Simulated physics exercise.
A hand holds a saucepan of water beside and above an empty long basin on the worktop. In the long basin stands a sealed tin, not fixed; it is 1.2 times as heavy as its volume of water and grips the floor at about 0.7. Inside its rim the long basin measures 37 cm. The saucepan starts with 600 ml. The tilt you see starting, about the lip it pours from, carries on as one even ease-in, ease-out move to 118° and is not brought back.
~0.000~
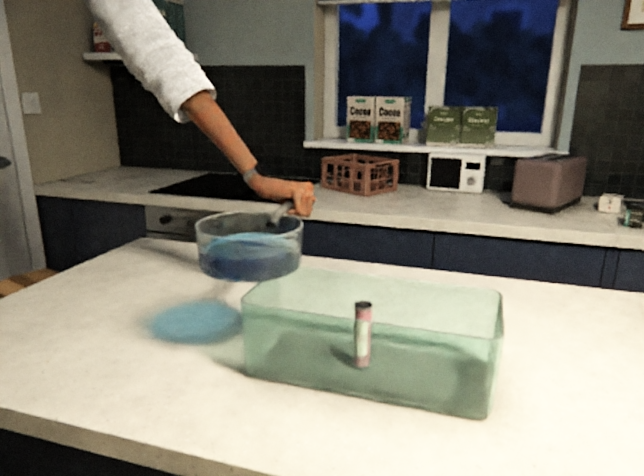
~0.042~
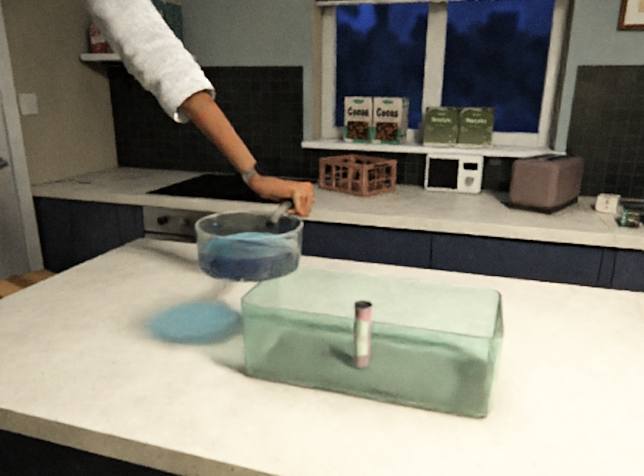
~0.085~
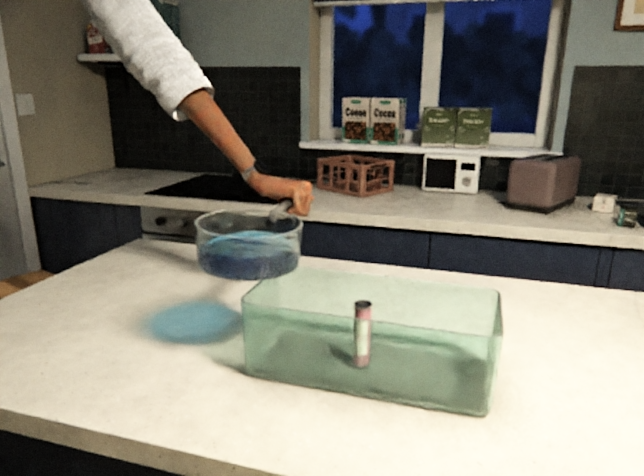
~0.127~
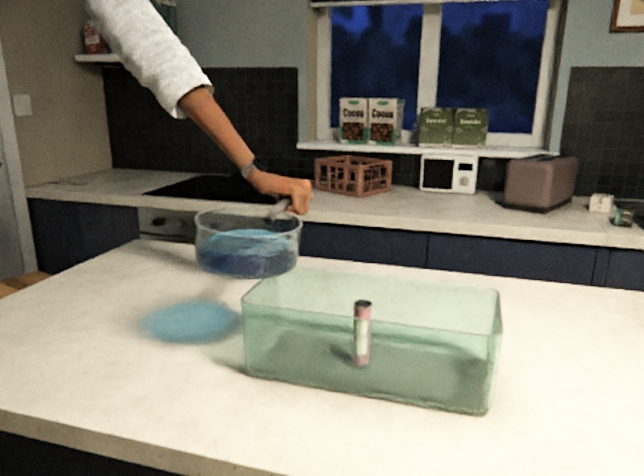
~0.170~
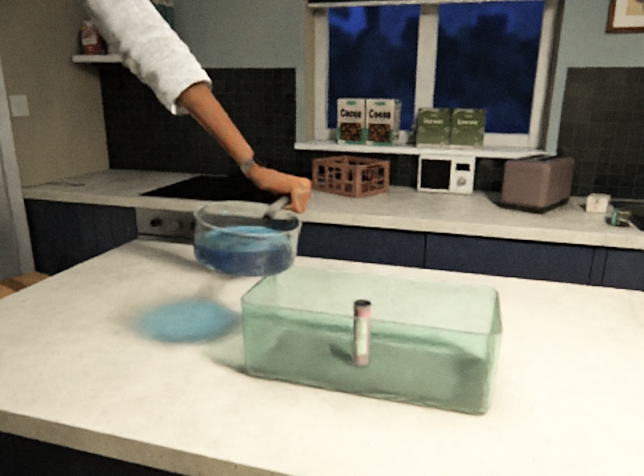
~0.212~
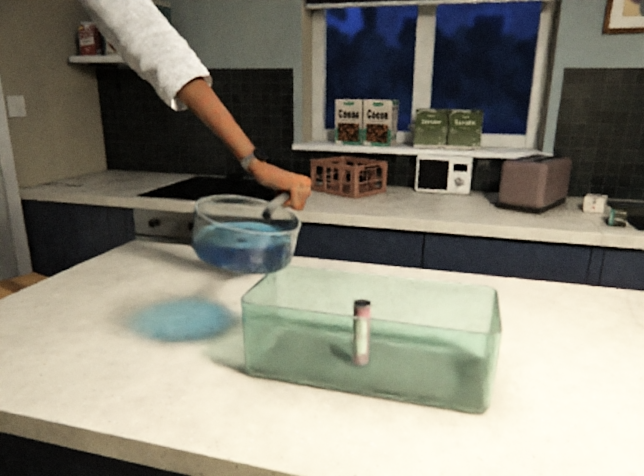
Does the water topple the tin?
It topples.
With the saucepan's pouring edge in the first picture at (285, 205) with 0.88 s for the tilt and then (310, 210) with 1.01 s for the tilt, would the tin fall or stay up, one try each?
First it falls; then it remains upright.
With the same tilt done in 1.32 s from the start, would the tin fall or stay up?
Then it falls.
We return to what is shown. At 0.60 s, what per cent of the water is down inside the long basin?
Near 3 in a hundred.
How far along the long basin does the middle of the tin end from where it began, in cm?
Some 7.5 cm.
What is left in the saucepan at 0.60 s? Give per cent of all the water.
Near 58 in a hundred.
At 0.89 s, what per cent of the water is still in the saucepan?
Some 5 per cent.
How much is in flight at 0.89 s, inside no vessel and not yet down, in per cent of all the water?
About 14 per cent.
After 0.60 s the tilt is 76° and 58 per cent is still to pour; the tin stands where it began.
After 0.89 s the tilt is 114° and 5 per cent is still to pour; the tin stands where it began.
After 1.19 s the tilt is 118° and 0 per cent is still to pour; the tin lies on its side.
After 1.51 s the tilt is 118° and 0 per cent is still to pour; the tin lies on its side.
In the end the tin lies on its side.
